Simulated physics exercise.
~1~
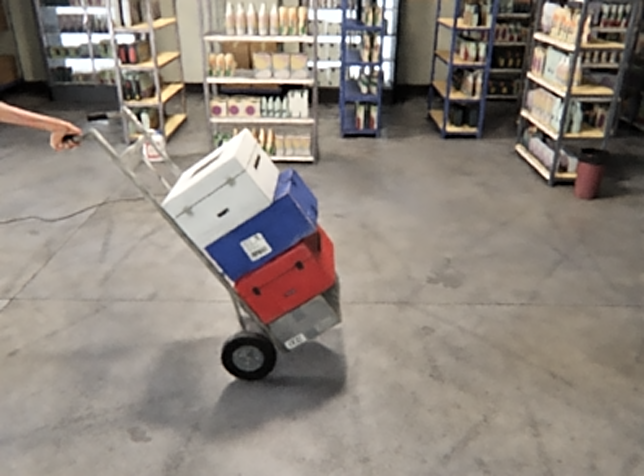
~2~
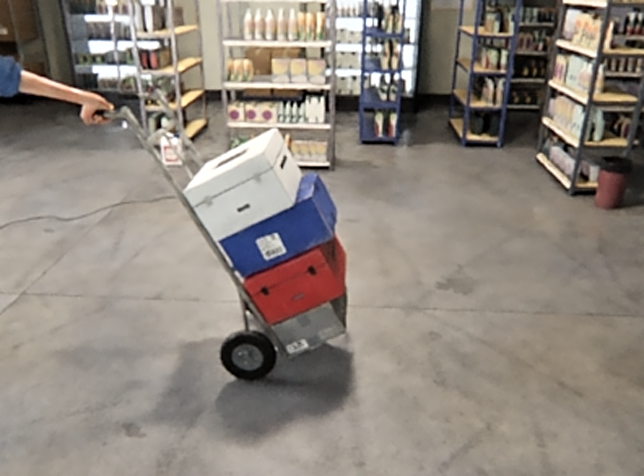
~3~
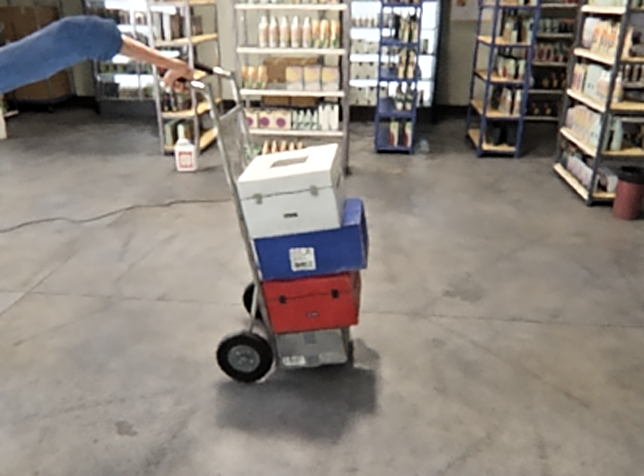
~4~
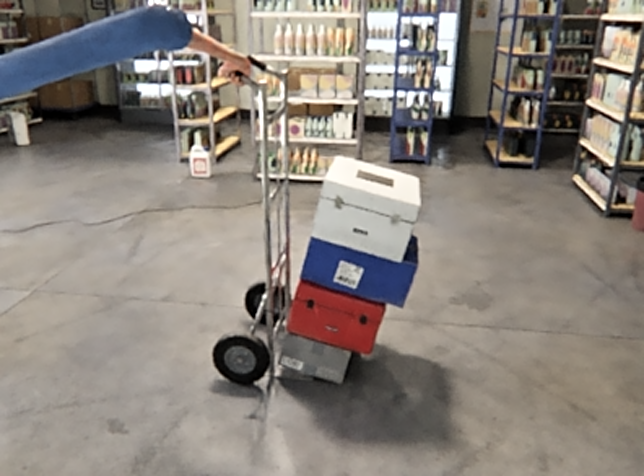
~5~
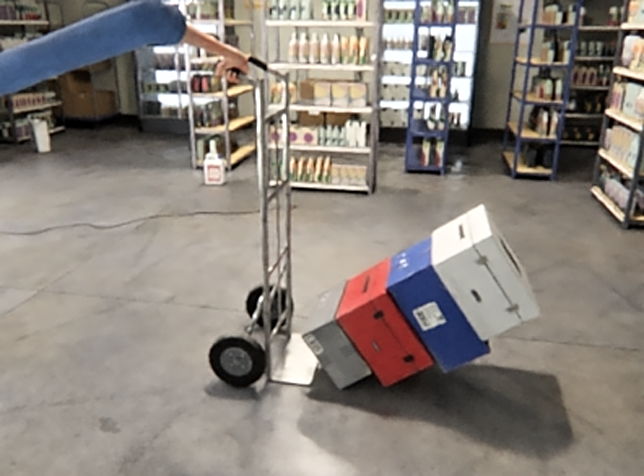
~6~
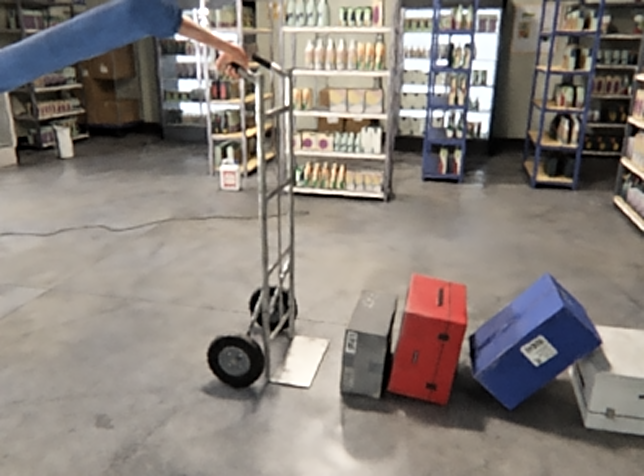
Arm swinging a loaded hand truck upright, sending stacked white, blue, red and grey boxes toppling rightward across the concrete floor.
